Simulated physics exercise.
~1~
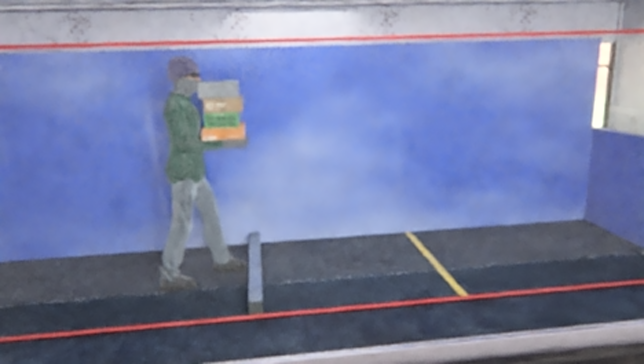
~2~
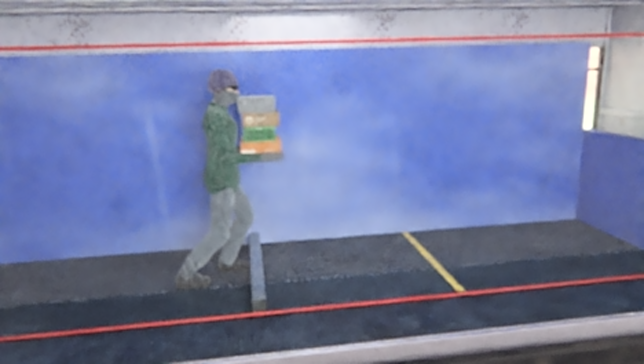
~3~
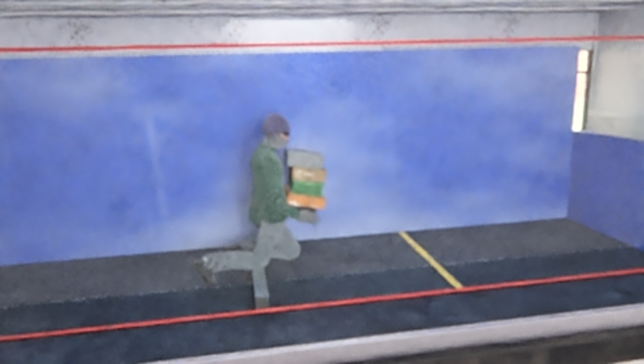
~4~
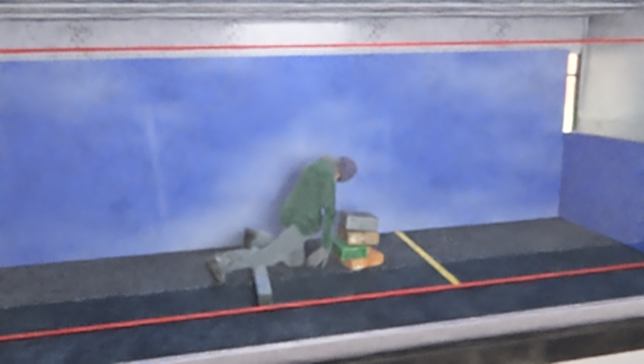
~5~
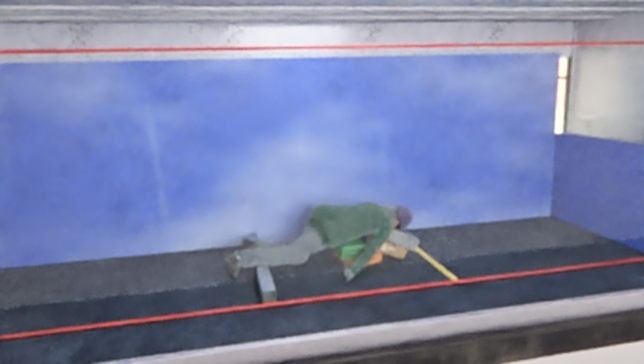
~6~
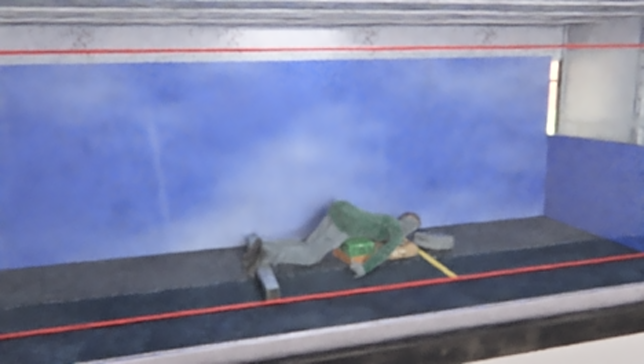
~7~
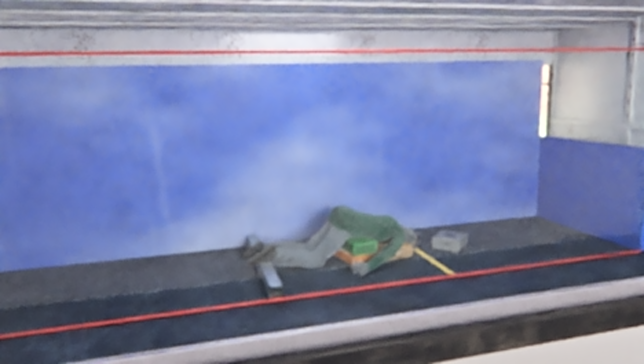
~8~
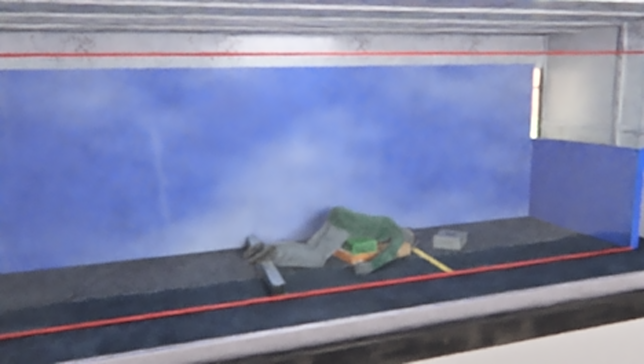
In a blue-walled bay, a figure carrying stacked boxes trips over a low rail and sprawls on them, the grey one sliding ahead.
